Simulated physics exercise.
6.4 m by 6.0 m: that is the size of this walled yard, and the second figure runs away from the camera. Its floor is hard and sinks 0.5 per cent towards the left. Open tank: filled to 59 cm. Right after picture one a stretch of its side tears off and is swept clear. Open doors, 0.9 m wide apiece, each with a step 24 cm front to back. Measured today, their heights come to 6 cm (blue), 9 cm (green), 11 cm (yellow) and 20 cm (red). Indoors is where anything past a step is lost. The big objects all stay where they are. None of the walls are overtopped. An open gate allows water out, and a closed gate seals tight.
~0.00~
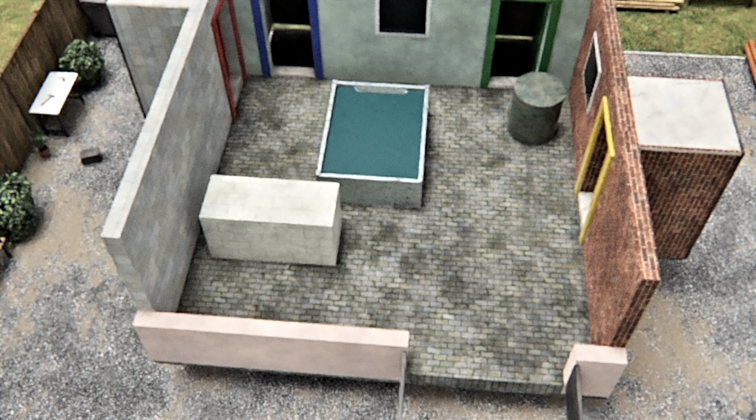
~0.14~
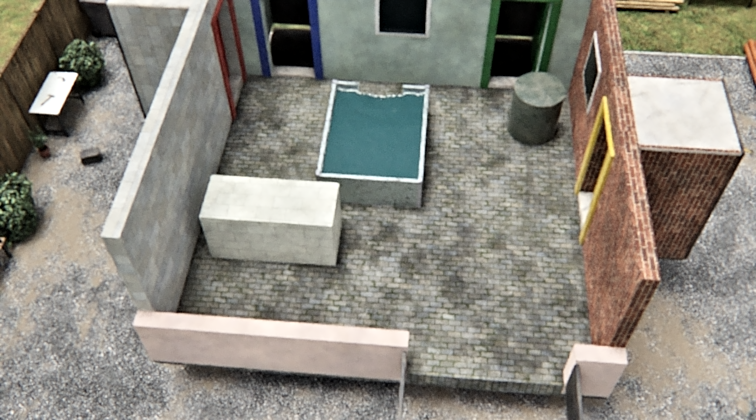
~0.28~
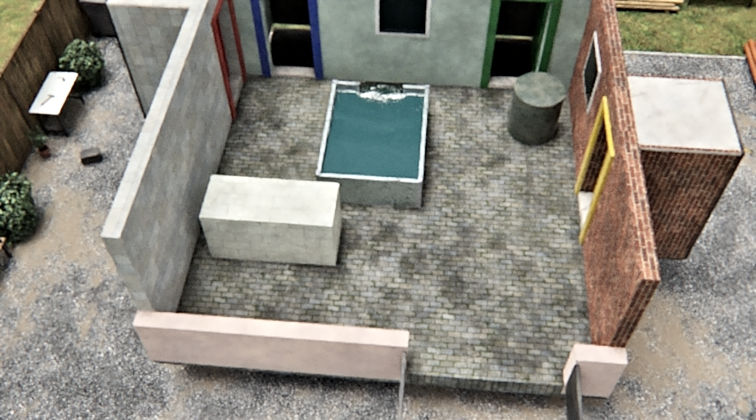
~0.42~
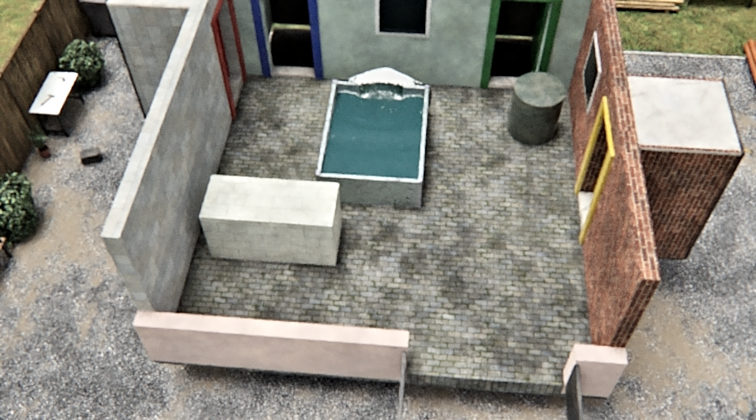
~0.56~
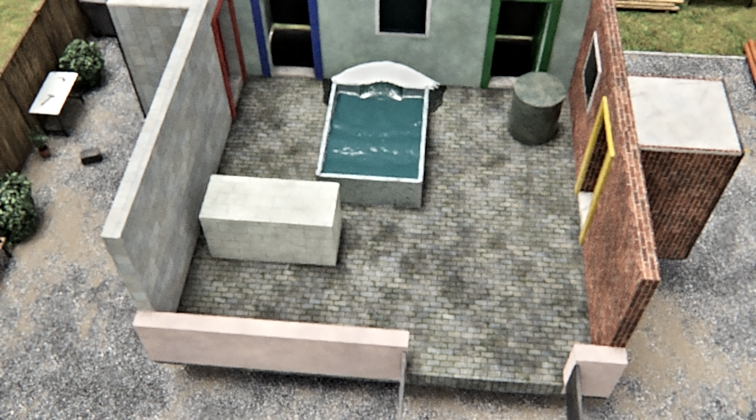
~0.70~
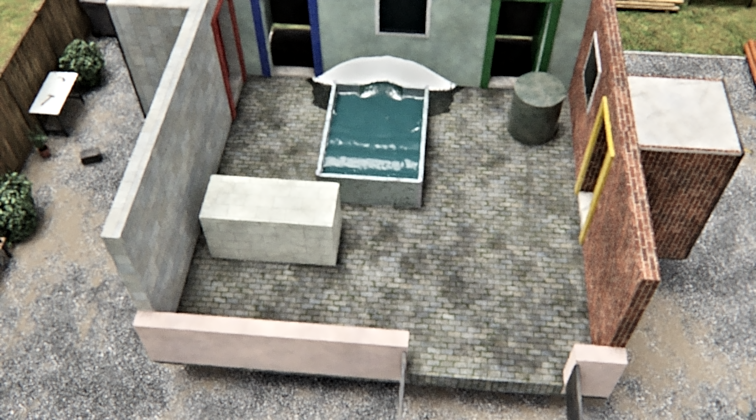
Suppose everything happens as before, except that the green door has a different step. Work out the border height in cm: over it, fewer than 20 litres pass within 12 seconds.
Border at about 10.5 cm.
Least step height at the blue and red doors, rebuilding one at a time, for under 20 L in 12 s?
You'd want about 6.5 centimetres at blue and about 20 centimetres at red.
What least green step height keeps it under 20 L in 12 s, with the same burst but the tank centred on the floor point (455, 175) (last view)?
That setup calls for roughly 21 cm.
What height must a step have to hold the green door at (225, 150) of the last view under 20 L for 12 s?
About 6.5 cm.
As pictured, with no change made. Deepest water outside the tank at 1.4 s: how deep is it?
Max depth: About 46 cm.
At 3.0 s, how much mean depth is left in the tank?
Close to 31 cm deep on average.
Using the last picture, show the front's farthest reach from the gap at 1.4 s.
The tip of the flood lies near (545, 92).
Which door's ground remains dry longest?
It's the yellow one.
After 1.4 s water covers 20 % of the floor, deepest (46 cm) near (380, 83); 4 cm at the green door, 0 litres in over its 9 cm step.
After 3.0 s water covers 40 % of the floor, deepest (28 cm) near (379, 89); 5 cm at the green door, 0 litres in over its 9 cm step.
After 12.0 s water covers 100 % of the floor, deepest (10 cm) near (253, 83); 7 cm at the green door, 33 litres in over its 9 cm step.
At the green door as built, the water arrived by 1.1 s and peaked near 13 cm at 6.4 s.
With a step of 8.5 cm, 38 litres would have come in within the 12 s; with 11.5 cm, 15 litres. So under 20 litres takes about 10.5 cm.
